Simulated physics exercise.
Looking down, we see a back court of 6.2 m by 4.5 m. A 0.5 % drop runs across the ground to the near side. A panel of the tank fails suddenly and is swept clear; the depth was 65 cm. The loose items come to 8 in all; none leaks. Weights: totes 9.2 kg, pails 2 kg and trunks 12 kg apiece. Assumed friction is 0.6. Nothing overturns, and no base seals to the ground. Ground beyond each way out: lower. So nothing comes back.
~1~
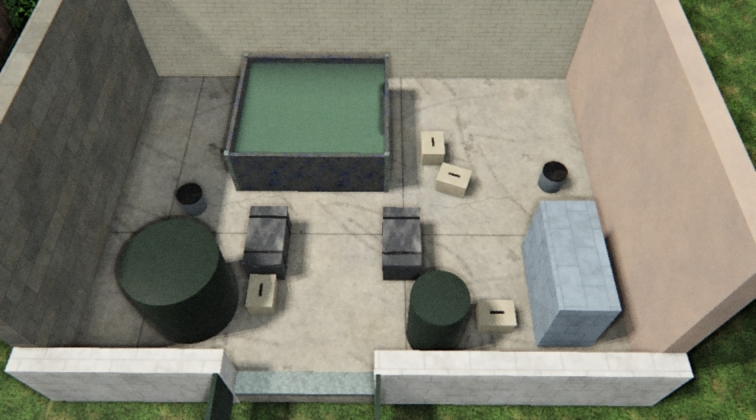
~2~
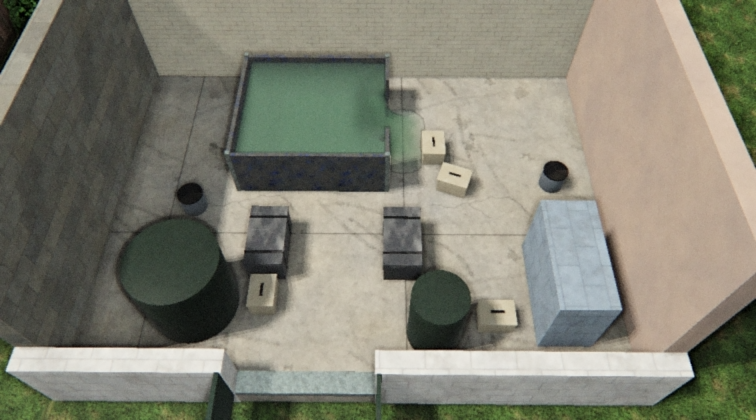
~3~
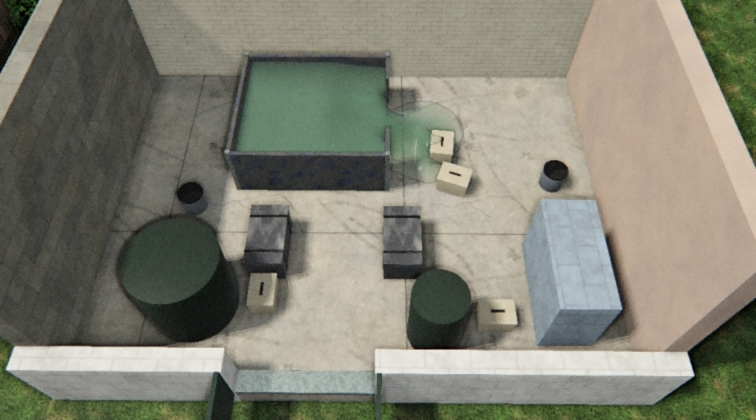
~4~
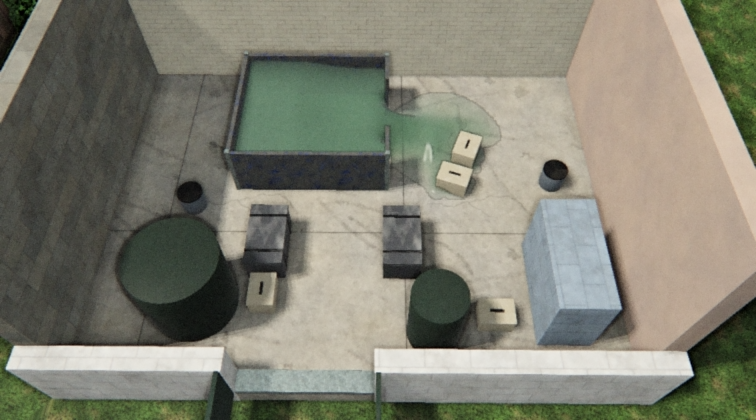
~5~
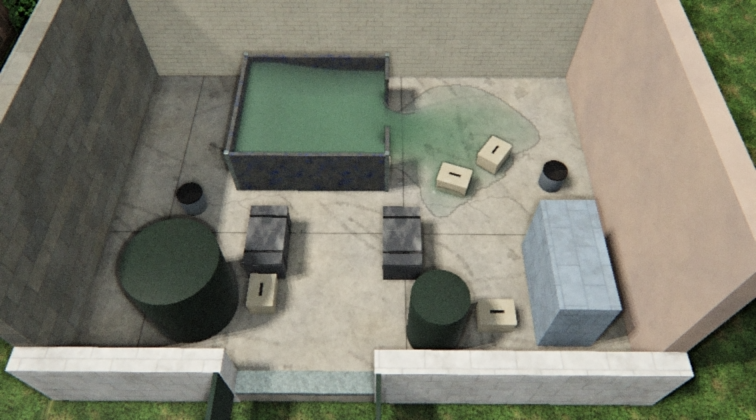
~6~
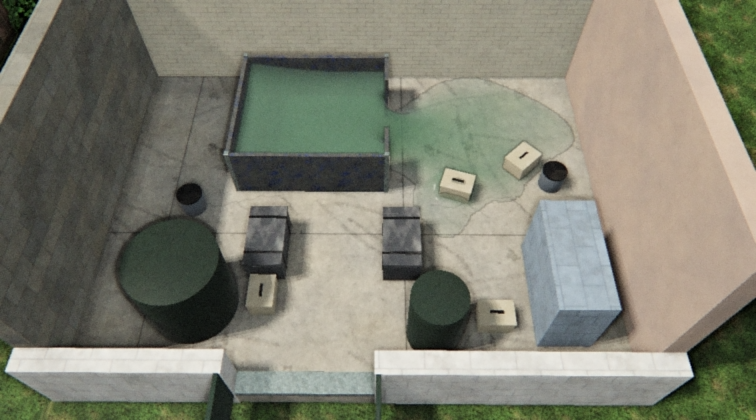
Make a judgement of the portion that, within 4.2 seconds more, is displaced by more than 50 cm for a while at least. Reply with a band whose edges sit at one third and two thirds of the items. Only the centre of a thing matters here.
Band: One third to two thirds.
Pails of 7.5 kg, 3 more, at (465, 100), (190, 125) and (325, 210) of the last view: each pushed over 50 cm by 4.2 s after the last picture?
The first comes out beyond the limit, the second within the limit, the third within the limit.
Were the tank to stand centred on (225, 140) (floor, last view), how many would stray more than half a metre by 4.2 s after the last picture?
Then 4 of them would.
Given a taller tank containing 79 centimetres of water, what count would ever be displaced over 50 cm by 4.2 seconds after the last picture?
You'd get 4 in that case.
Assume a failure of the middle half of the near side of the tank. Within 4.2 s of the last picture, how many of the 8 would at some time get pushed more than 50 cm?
In that case 2 of them.
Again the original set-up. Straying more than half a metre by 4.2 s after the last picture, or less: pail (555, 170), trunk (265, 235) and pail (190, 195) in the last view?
Listed in sequence: Higher; lower; lower for the last.
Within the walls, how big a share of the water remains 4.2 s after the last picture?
Close to 100 in a hundred parts remain.
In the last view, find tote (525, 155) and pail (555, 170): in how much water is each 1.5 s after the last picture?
I'd put it at 15 cm and 14 cm respectively.
Then, 0.4 s after the last picture 2 of 8 are over 50 cm from their spots; 0 afloat.
Then, 1.5 s after the last picture 3 of 8 are over 50 cm from their spots; 1 afloat.
Then, 2.8 s after the last picture 3 of 8 are over 50 cm from their spots; 1 afloat.
Then, 4.2 s after the last picture 4 of 8 are over 50 cm from their spots, and 4 have been at some point; 2 afloat.
